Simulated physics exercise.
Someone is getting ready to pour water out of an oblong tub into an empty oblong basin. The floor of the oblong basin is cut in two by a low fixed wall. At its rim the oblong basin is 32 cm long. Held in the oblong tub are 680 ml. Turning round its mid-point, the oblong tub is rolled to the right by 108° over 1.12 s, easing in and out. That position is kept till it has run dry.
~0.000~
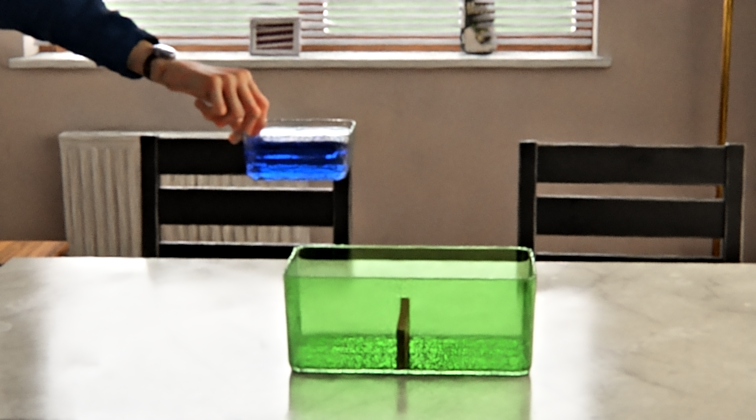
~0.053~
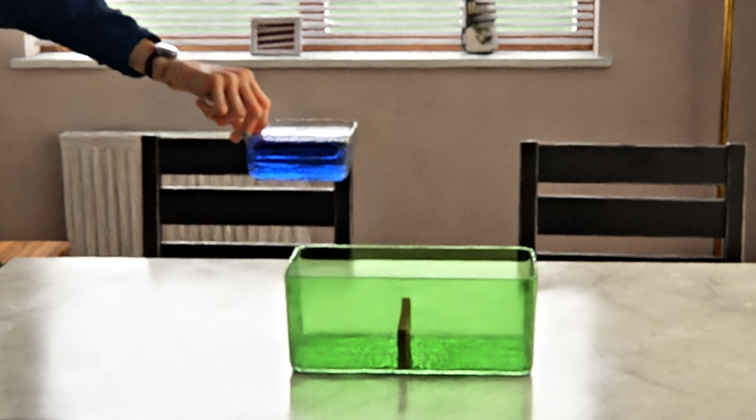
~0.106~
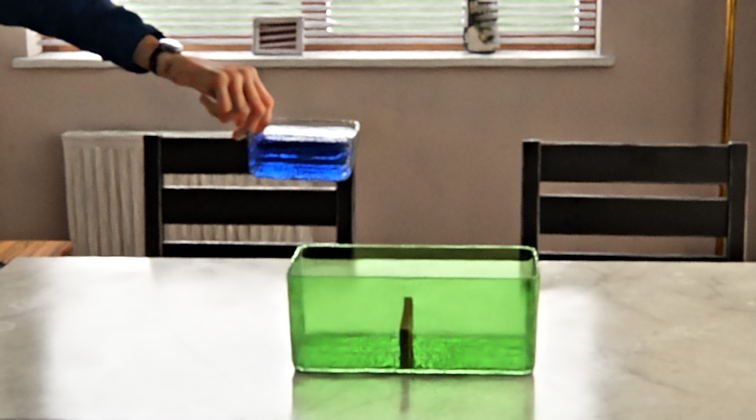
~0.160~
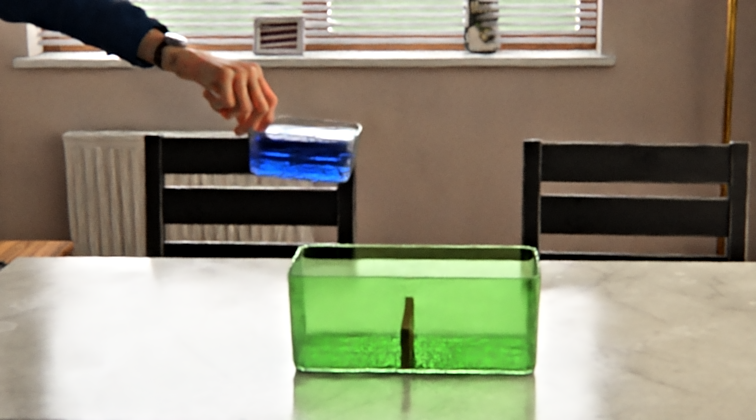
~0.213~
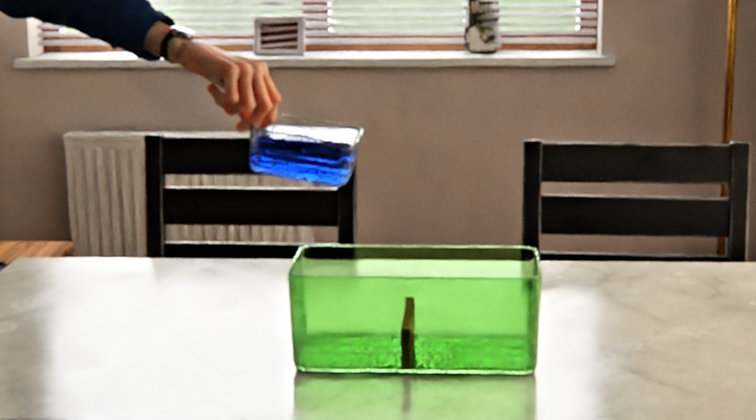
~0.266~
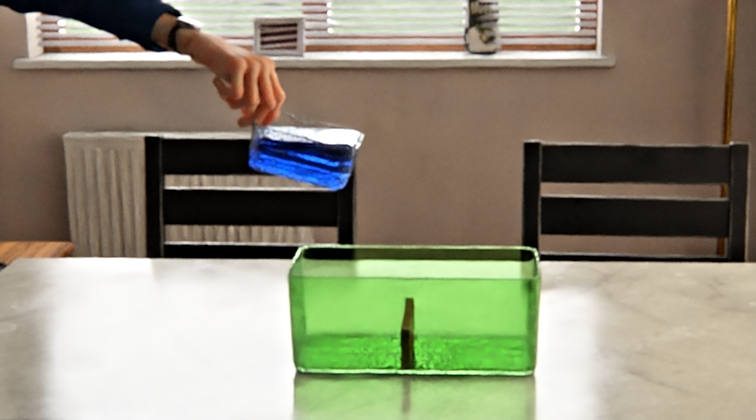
A hand holds a tub of blue liquid above a green basin and tilts it slightly rightward.
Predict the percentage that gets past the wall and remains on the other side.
The other side holds about 60 % in the end.
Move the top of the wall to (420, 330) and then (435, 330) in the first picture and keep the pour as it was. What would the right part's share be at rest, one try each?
Respectively 45 and 15 %.
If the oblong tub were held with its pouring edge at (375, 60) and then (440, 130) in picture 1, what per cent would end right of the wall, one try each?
In turn about 75 and 95 per cent.
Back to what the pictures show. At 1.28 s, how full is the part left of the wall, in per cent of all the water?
That share comes to around 36 in a hundred.
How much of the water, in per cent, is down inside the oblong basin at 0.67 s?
About 28 per cent.
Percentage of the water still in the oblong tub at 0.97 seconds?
I reckon near 4 per cent still sits there.
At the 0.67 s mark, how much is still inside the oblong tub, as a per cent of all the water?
Remaining: Near 28 % of the total.
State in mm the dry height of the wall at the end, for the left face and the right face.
I'd say some 44 mm on the left and some 38 mm on the right.
By 0.67 s the tilt is 71° and 28 per cent is still to pour, 4 is left of the wall and 24 right of it.
By 0.97 s the tilt is 103° and 4 per cent is still to pour, 28 is left of the wall and 60 right of it.
By 1.28 s the tilt is 108° and 0 per cent is still to pour, 37 is left of the wall and 60 right of it.
By 1.62 s the tilt is 108° and 0 per cent is still to pour, 37 is left of the wall and 60 right of it.
At rest 37 per cent lies left of the wall, 60 right of it and 3 outside.
